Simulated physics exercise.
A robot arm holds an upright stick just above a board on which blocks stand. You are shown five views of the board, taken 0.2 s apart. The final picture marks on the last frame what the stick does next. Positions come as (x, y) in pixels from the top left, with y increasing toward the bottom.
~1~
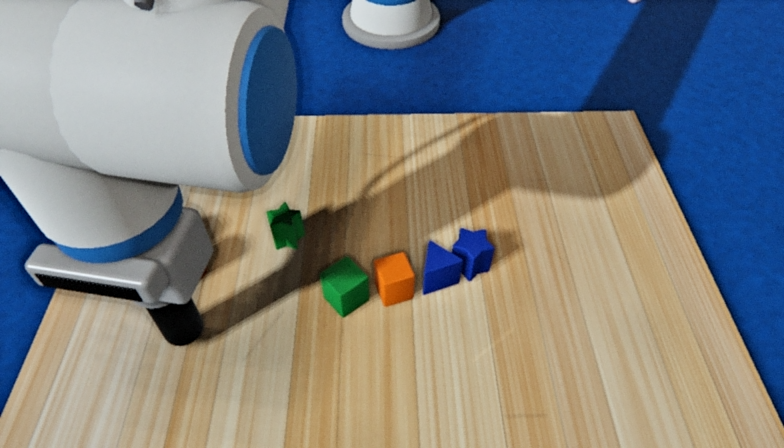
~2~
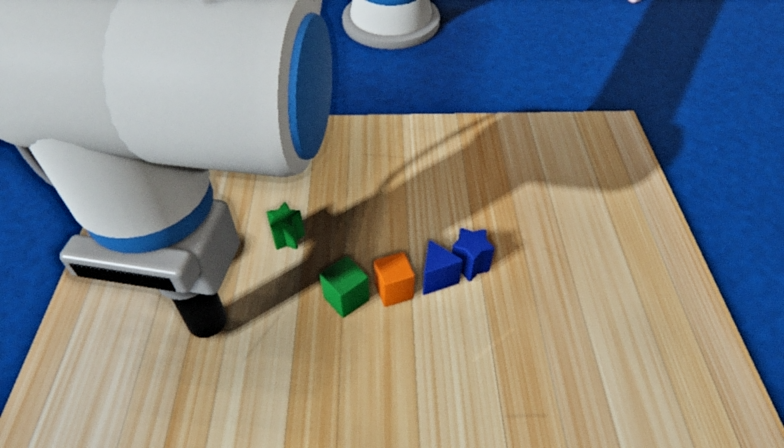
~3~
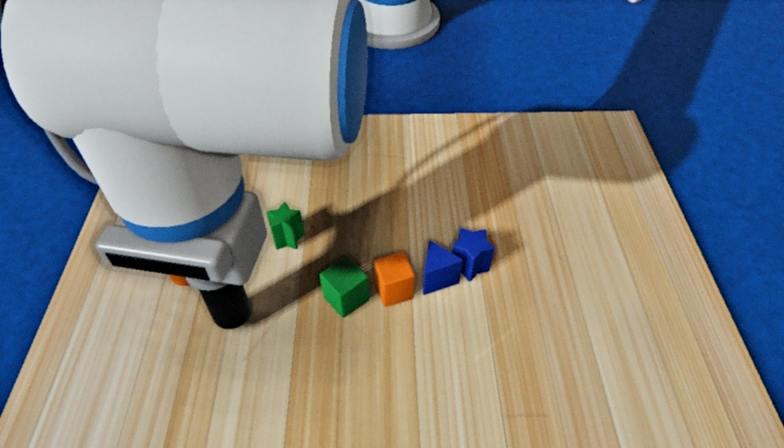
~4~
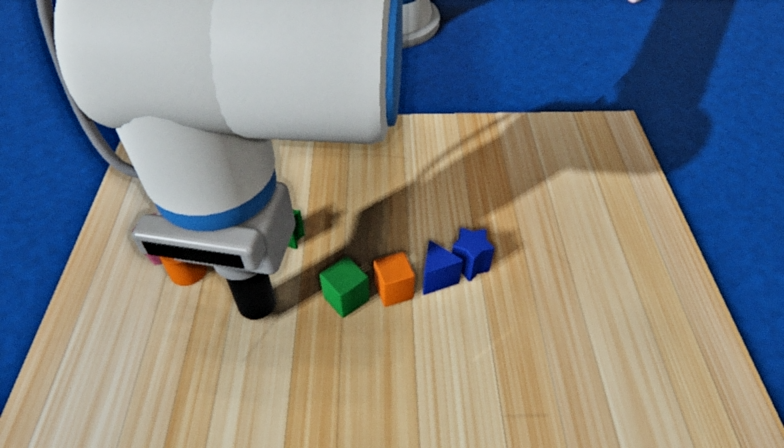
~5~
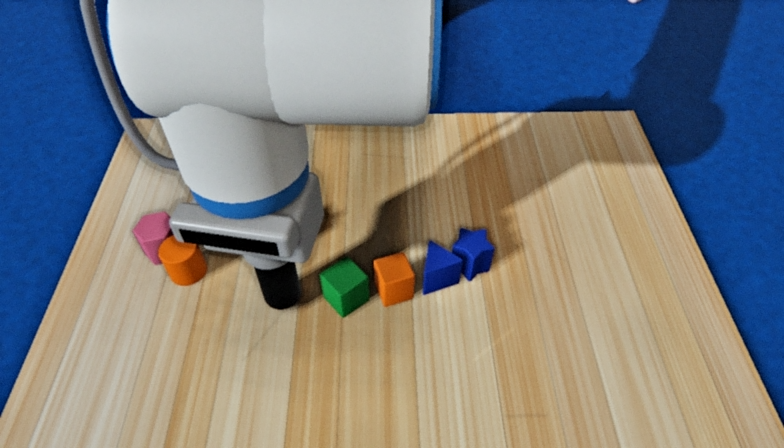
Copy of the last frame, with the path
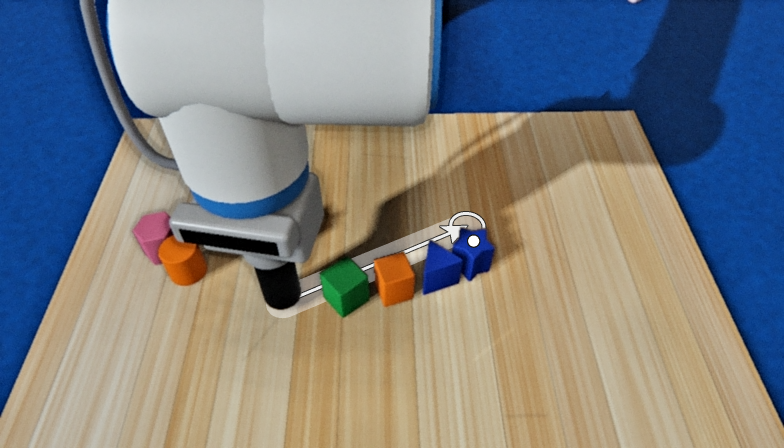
A big white robot arm moved its black stick steadily right across a wooden board, closing in beside a green block without pushing anything, while orange and pink blocks came into view behind it.
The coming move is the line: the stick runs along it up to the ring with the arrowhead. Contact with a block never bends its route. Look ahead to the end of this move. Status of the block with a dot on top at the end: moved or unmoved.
Undisturbed, or as good as.
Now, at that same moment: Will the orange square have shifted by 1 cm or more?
Yes - that is the case.
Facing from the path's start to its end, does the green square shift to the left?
No, it doesn't check out.
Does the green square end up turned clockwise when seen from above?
It seems so.
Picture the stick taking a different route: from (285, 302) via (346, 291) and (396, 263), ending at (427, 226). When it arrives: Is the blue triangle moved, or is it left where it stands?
That block is shifted.
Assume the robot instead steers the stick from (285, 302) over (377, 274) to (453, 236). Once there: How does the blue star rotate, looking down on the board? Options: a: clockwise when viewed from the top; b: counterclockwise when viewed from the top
That would be b.
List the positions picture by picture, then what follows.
Stick tip at (185, 330); block tops, green square at (344, 275); orange square at (394, 267); blue triangle at (439, 257); blue star at (474, 241), in the first frame.
Stick at (208, 323); blocks unchanged, in the second frame.
Stick at (233, 314); blocks unchanged, in the third frame.
Stick at (258, 305); blocks unchanged, in the fourth frame.
Stick at (283, 295); green square at (344, 275); orange square at (394, 267); blue triangle at (439, 257); blue star at (474, 241), in the fifth frame.
Path on the board, from (285, 302) directly to (467, 226); the dot is on the blue star.
On the path given first. One third of the way, stick at (350, 268); green square at (377, 273), turned 60° clockwise; orange square at (415, 269), turned 25° clockwise; blue triangle at (445, 257).
Two thirds of the way, stick at (411, 243); green square at (382, 271), turned 100° clockwise; orange square at (423, 274); blue triangle at (449, 257), turned 15° anticlockwise.
At the end, stick at (468, 219); green square at (382, 271), turned 100° clockwise; orange square at (423, 274); blue triangle at (449, 257), turned 15° anticlockwise; blue star in place.
